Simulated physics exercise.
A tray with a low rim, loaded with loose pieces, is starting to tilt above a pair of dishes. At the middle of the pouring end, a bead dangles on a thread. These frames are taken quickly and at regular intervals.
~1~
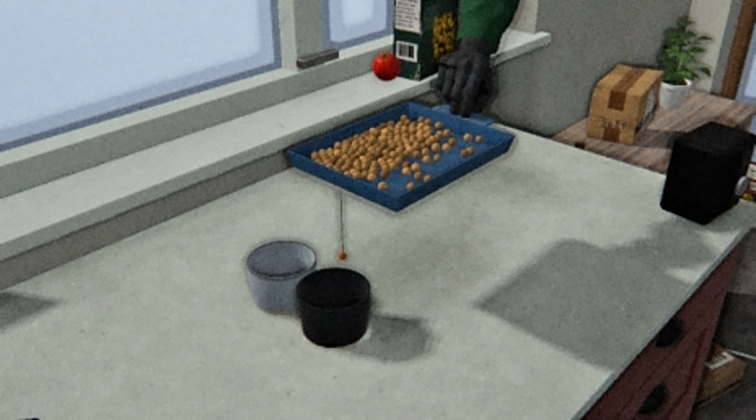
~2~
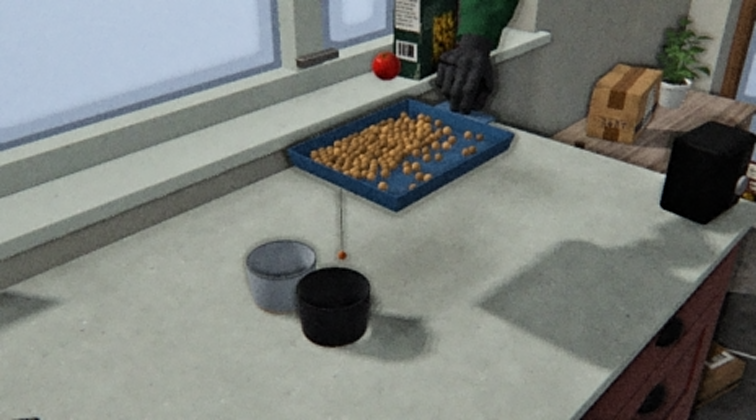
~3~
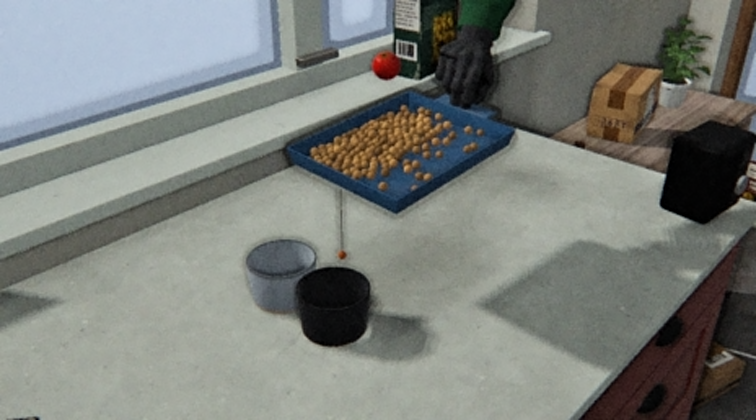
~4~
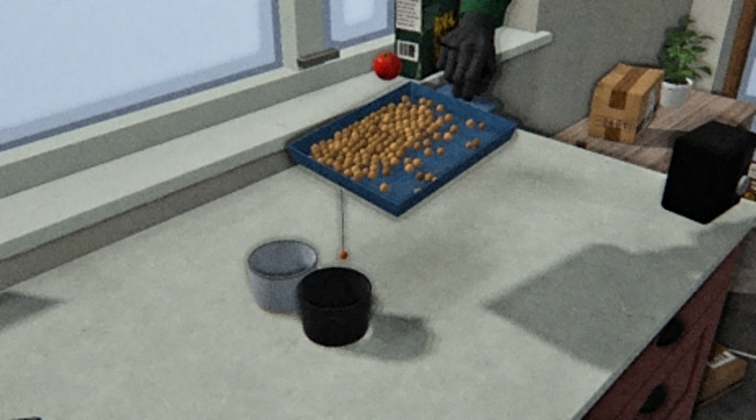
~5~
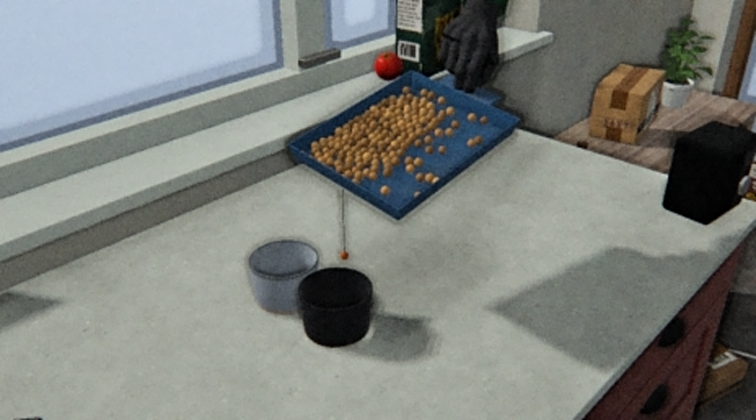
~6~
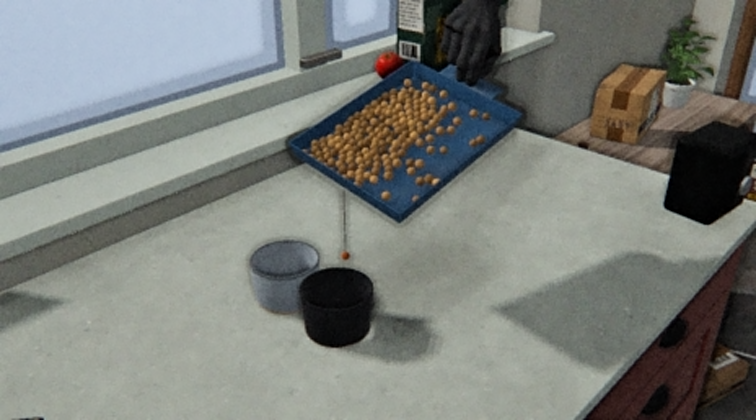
A blue tray of round wooden beads, held by a dark-gloved hand, sat level above two dishes, then tilted gradually toward its right corner, and the beads began to shift.
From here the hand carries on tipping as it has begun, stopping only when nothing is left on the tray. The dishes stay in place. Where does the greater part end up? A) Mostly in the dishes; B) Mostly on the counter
(B) Mostly on the counter.
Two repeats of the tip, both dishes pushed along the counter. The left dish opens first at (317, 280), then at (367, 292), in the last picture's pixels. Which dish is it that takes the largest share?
The first time it is the dish to the right, and the second time it is the dish to the left.
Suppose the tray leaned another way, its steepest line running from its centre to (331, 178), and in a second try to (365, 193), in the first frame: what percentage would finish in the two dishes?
Lab note: Try one about 80 %, try two 40 %.
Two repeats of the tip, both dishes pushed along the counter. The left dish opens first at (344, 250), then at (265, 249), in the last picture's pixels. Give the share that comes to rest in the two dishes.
First try: Roughly 40 per cent; second try: Roughly 0 per cent.
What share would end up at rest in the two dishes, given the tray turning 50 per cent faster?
Close to 10 in a hundred.
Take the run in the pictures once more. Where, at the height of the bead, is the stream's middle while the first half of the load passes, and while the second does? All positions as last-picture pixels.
First part (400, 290), rest (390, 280).
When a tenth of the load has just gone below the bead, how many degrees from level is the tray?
That happens at close to 70 degrees.
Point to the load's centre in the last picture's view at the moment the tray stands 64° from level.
The load is centred around (391, 191).
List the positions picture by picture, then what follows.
In the first picture, corners of the pouring end at (294, 151) and (397, 194), level; middle of the load at (379, 151), round wooden beads; left dish at (256, 289); right dish at (307, 321); bead on its thread at (343, 256).
In the second picture, corners of the pouring end at (294, 149) and (397, 194), level; middle of the load at (379, 149).
In the third picture, corners of the pouring end at (293, 147) and (397, 196), tipped barely, lowest at the right corner; middle of the load at (379, 146).
In the fourth picture, corners of the pouring end at (294, 146) and (398, 201), tipped a little, lowest at the right corner; middle of the load at (380, 142).
In the fifth picture, corners of the pouring end at (294, 144) and (399, 205), tipped a little, lowest at the right corner; middle of the load at (381, 138), a small part on the move.
In the sixth picture, corners of the pouring end at (295, 142) and (400, 209), tipped clearly, lowest at the right corner; middle of the load at (381, 136), most on the move; left dish at (259, 289); right dish at (310, 321).
Soon after the last picture, tray tipped steeply; most on the tray; a small part outside both; a small part in the air.
A little later, tray tipped past a quarter turn; a stray few on the tray; a small part in the right dish; most outside both; a stray few in the air.
Later still, tray tipped past a quarter turn; a small part in the right dish; nearly all outside both.
By the end, tray tipped past a quarter turn; a small part in the right dish; none in the left dish; nearly all outside both.
